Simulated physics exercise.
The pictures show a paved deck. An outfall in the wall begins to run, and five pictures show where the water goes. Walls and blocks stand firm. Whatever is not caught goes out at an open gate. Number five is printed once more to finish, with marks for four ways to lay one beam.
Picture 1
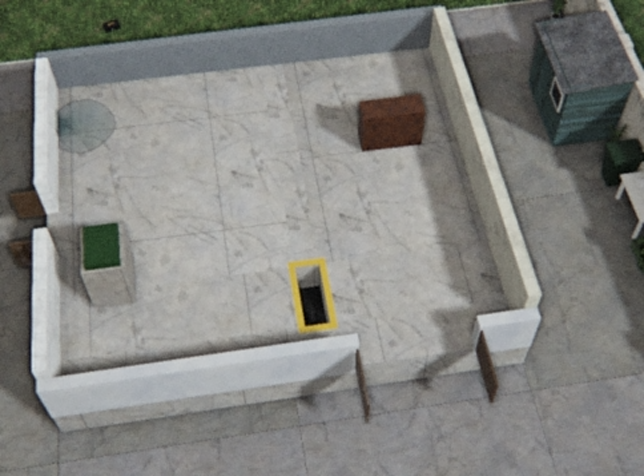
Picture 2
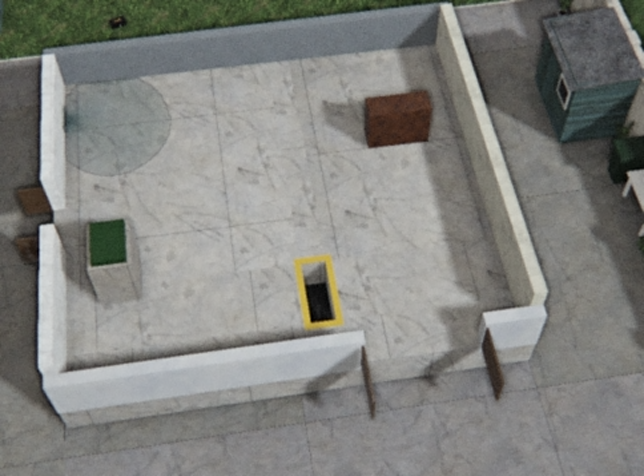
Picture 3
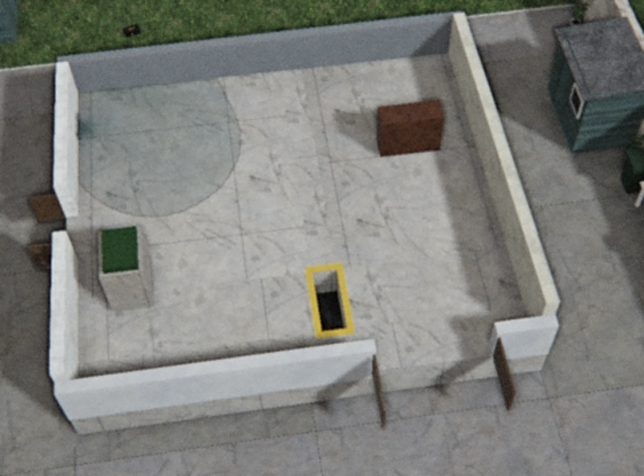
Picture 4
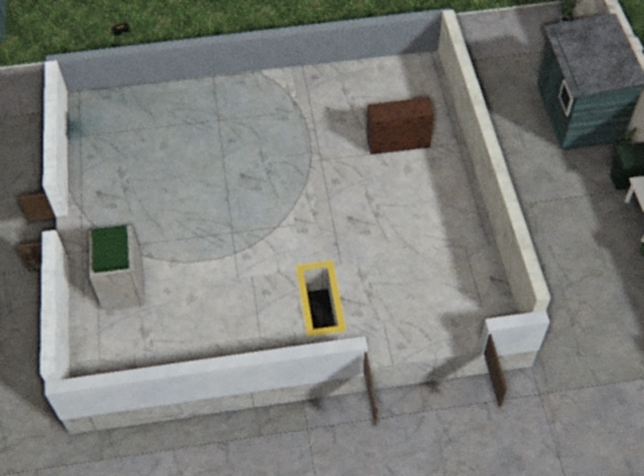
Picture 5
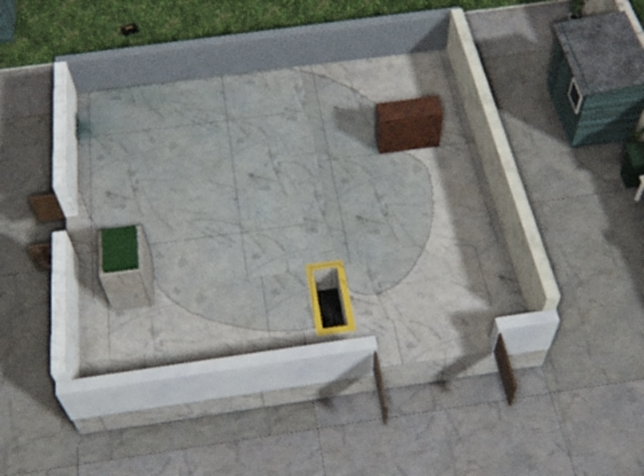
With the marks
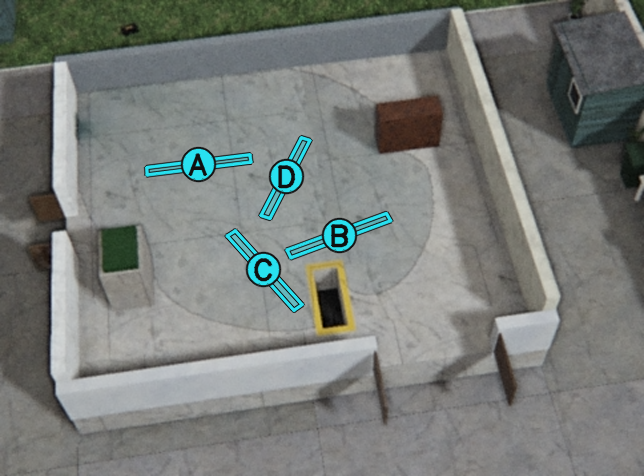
The footage shows a walled paved deck where a wet patch appears in the upper left corner and spreads steadily across the floor in a widening curve, passing the green-topped block and reaching the brown block and yellow-edged drain.
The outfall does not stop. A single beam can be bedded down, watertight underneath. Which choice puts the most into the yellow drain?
Go for D.
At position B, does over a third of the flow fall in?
No.
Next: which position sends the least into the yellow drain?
A it is.
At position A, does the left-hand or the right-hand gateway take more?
The right one.
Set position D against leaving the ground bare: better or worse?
Better.
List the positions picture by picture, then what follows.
Outfall at (57, 123); yellow drain at (312, 295); open gate at (414, 346); open gate at (59, 235); front seen at (109, 121), 2 % of the ground wet; yellow drain still dry, in the first picture.
Front seen at (154, 154), 8 % of the ground wet; yellow drain still dry, in the second picture.
Front seen at (225, 175), 17 % of the ground wet; yellow drain still dry, in the third picture.
Front seen at (301, 184), 33 % of the ground wet; yellow drain still dry, in the fourth picture.
Front seen at (415, 256), 58 % of the ground wet; yellow drain taking water, in the fifth picture.
On the marked copy, A from (146, 171) to (250, 158); B from (288, 253) to (388, 217); C from (231, 233) to (298, 307); D from (265, 216) to (305, 139).
If A is chosen, about 9 % of the stream goes into the yellow drain, about 90 % out by the gates.
If B is chosen, about 15 % of the stream goes into the yellow drain, about 83 % out by the gates.
If C is chosen, about 18 % of the stream goes into the yellow drain, about 82 % out by the gates.
If D is chosen, about 29 % of the stream goes into the yellow drain, about 69 % out by the gates.
